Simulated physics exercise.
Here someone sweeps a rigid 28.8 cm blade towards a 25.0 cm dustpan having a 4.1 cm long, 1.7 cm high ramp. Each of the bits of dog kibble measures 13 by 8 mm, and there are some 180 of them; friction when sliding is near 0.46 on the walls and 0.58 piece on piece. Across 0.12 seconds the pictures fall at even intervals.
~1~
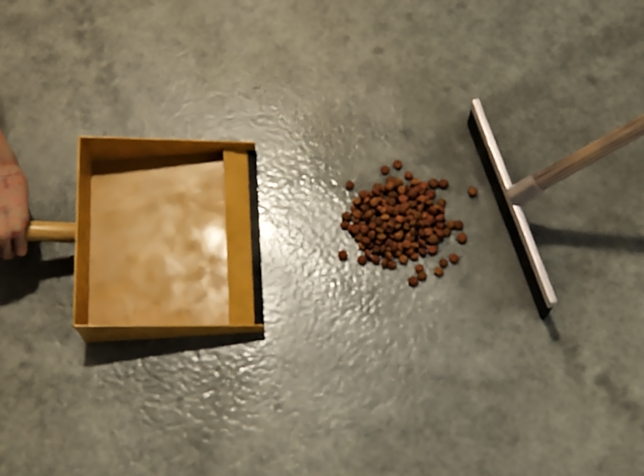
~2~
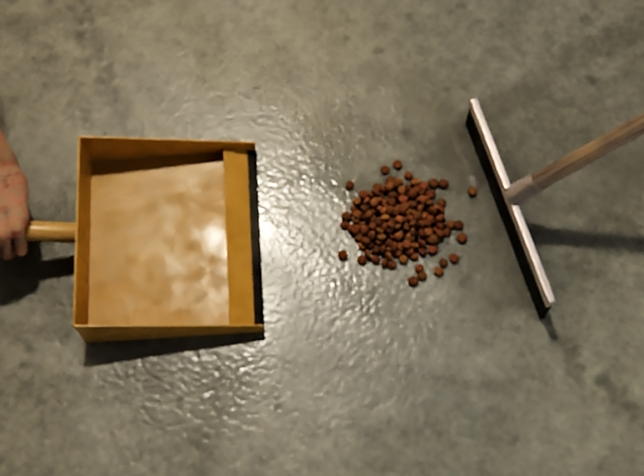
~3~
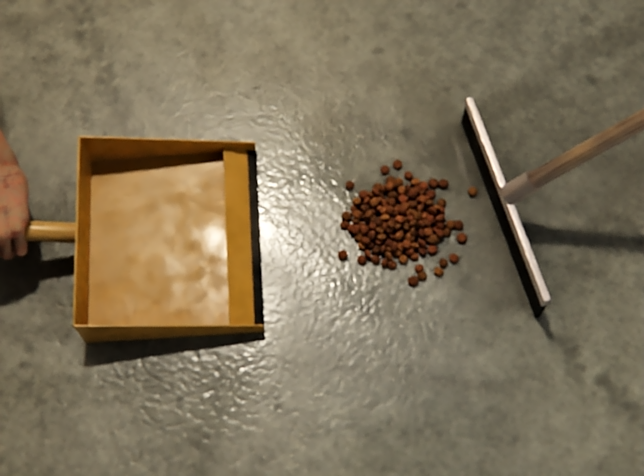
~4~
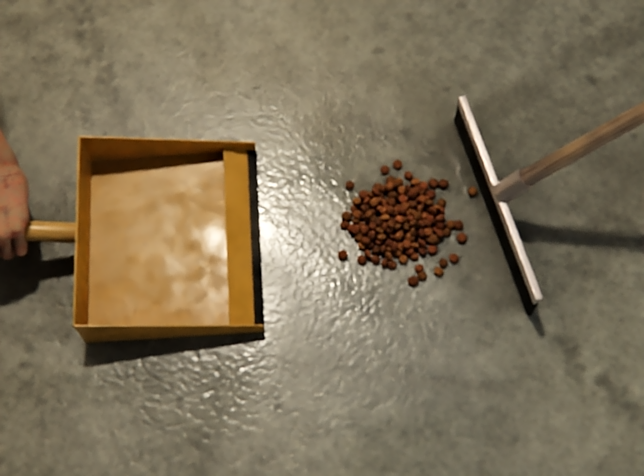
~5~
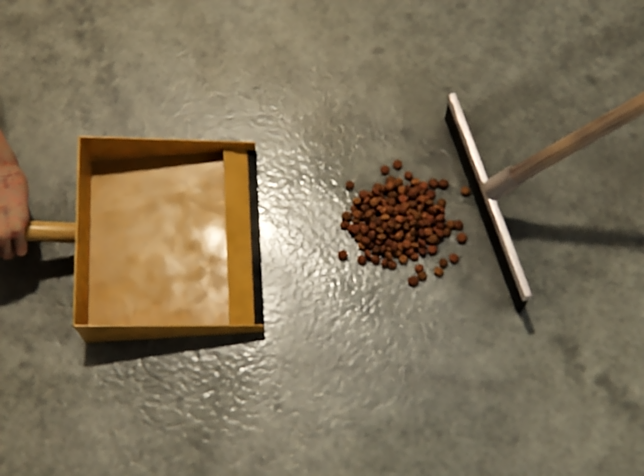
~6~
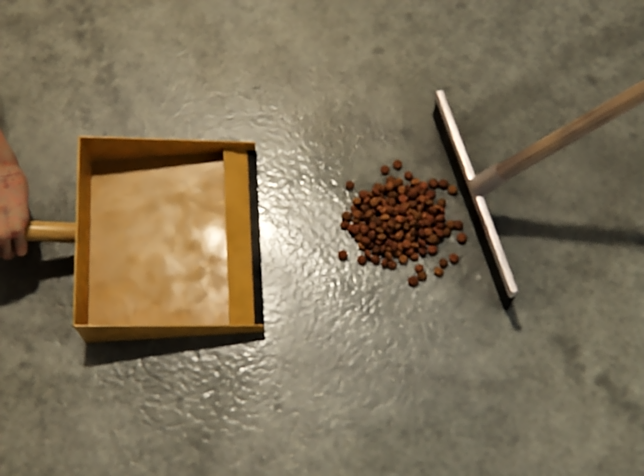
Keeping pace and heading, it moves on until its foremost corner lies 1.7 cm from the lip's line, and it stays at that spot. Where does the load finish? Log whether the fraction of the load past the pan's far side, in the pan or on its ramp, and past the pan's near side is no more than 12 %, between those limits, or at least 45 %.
Far side: No more than 12 %; pan: No more than 12 %; near side: No more than 12 %.
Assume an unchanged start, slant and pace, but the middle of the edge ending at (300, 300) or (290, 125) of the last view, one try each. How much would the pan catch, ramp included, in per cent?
About 30 and 0 per cent.
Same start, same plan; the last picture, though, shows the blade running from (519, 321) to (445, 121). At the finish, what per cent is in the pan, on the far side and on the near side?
Pan 30, far 0, near 15.
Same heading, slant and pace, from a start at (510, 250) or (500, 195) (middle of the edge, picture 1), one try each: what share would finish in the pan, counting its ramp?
First try about 10 per cent, second about 5 per cent.
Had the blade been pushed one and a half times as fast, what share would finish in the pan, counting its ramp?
I'd guess it lands at about 20 per cent.
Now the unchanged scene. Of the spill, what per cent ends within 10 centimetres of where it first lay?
5 percent, roughly.
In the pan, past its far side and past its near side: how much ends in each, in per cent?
In per cent - far side 5, pan 5, near side 0.
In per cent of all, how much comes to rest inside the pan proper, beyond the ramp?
Estimate: Close to 0 per cent of the total.
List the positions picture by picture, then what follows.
In the first picture, blade from (551, 303) to (475, 106), moved 0.0 cm, 0 of the pieces shifted so far; middle of the pieces at (401, 219); pan at (159, 244).
In the second picture, blade from (550, 302) to (474, 106), moved 0.2 cm, 0 of the pieces shifted so far; middle of the pieces at (401, 219).
In the third picture, blade from (545, 301) to (469, 105), moved 0.8 cm, 0 of the pieces shifted so far; middle of the pieces at (401, 219).
In the fourth picture, blade from (537, 299) to (462, 103), moved 1.8 cm, 0 of the pieces shifted so far; middle of the pieces at (401, 219).
In the fifth picture, blade from (526, 296) to (452, 101), moved 3.1 cm, 1 of the pieces shifted so far; middle of the pieces at (401, 219).
In the sixth picture, blade from (512, 293) to (440, 98), moved 4.7 cm, 1 of the pieces shifted so far; middle of the pieces at (401, 219); pan at (159, 244).
Then, 0.18 s after the last picture, middle of the blade 15 cm from the lip; 0 % over the lip, far side 0 %, near side 0 %.
Then, 0.29 s after the last picture, middle of the blade 8 cm from the lip; 0 % over the lip, far side 5 %, near side 0 %.
Then, 0.54 s after the last picture, middle of the blade 5 cm from the lip; 5 % over the lip, far side 5 %, near side 0 %.
In the end, far side 5 %, pan 5 %, near side 0 %, in front of the lip or behind the blade 90 %.
